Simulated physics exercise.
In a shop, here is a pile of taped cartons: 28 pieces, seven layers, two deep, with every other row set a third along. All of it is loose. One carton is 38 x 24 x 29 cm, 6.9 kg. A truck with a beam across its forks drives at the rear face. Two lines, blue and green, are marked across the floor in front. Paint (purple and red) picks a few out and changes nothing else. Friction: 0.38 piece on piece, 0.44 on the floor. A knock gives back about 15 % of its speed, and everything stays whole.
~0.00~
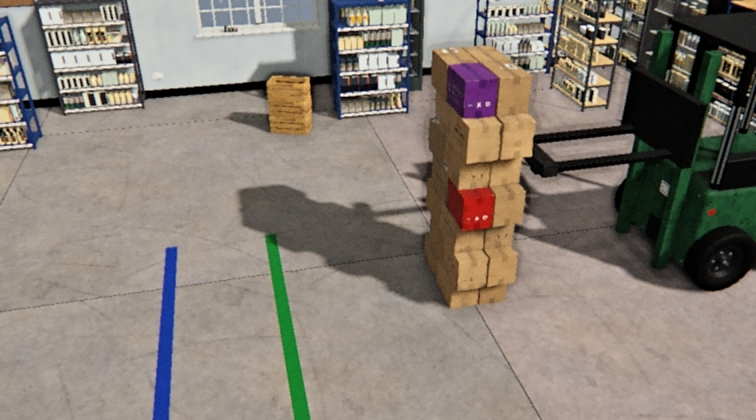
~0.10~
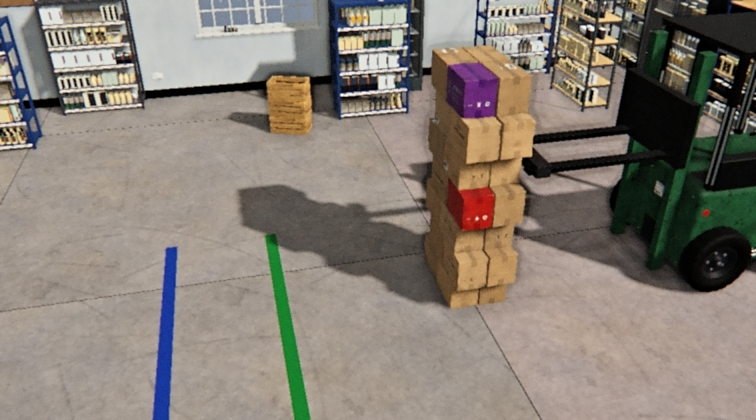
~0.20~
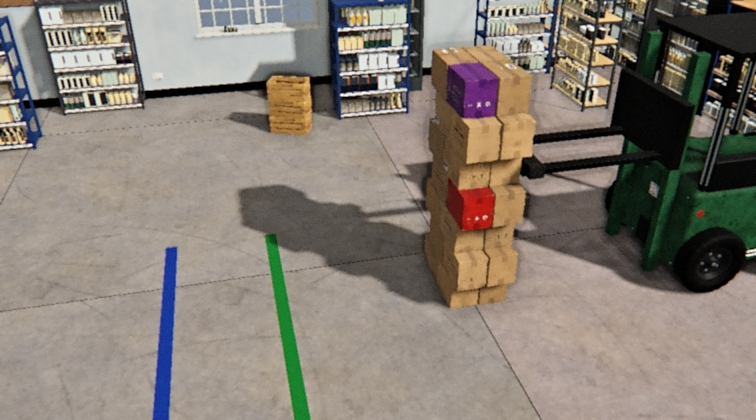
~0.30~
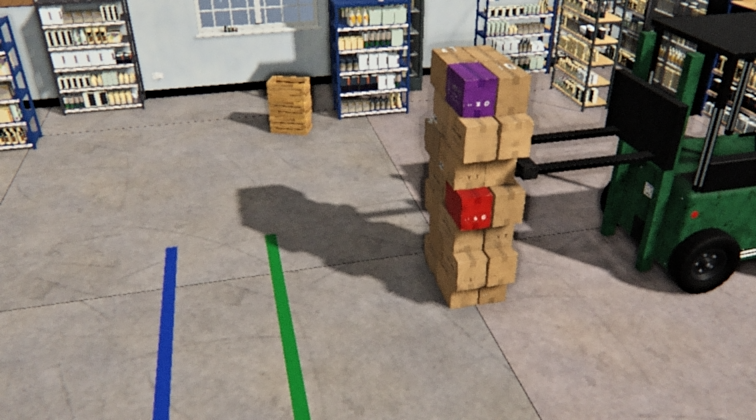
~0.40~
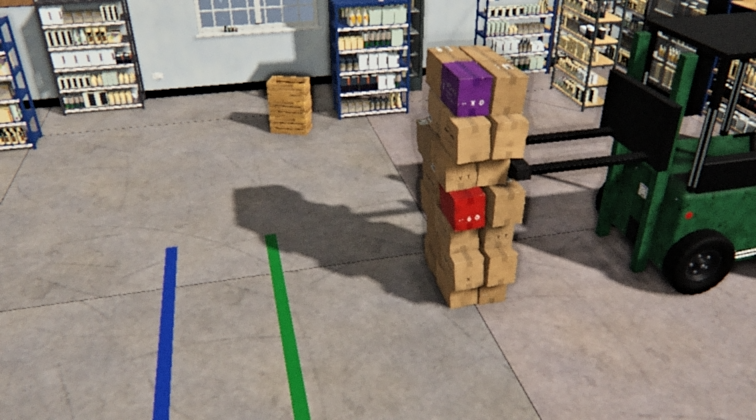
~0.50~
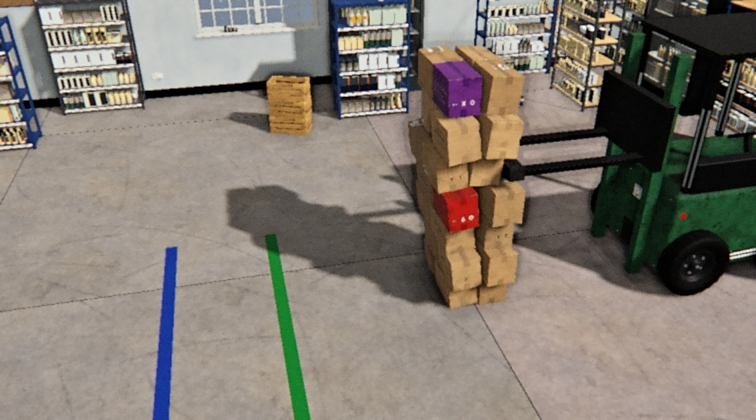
A green forklift drives up to a stack of boxes and pushes its upper part left.
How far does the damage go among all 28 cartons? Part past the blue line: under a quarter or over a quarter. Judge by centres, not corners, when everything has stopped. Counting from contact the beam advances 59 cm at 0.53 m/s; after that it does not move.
Ending past the blue line: Fewer than one in four.
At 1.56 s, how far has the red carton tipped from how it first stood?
Some 90°.
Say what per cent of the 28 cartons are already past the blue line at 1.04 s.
0 per cent by then.
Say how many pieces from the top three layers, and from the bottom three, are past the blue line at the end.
Top 4, bottom 0.
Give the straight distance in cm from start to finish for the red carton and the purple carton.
About: Red 160, purple 490.
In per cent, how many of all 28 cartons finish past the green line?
Roughly 20 per cent of them.
After 1.04 s, none of the 28 cartons past the blue line, 21 disturbed; red carton leaning 27°; purple carton leaning 27°, 11 cm lower.
After 1.56 s, none of the 28 cartons past the blue line, 21 disturbed; red carton on its side; purple carton leaning 63°, 1.43 m lower.
At rest (3.5 s), 4 of the 28 cartons past the blue line; red carton on its side; purple carton on its side. That is 14 per cent. As the last picture would show them, middles, red carton near (301, 318).
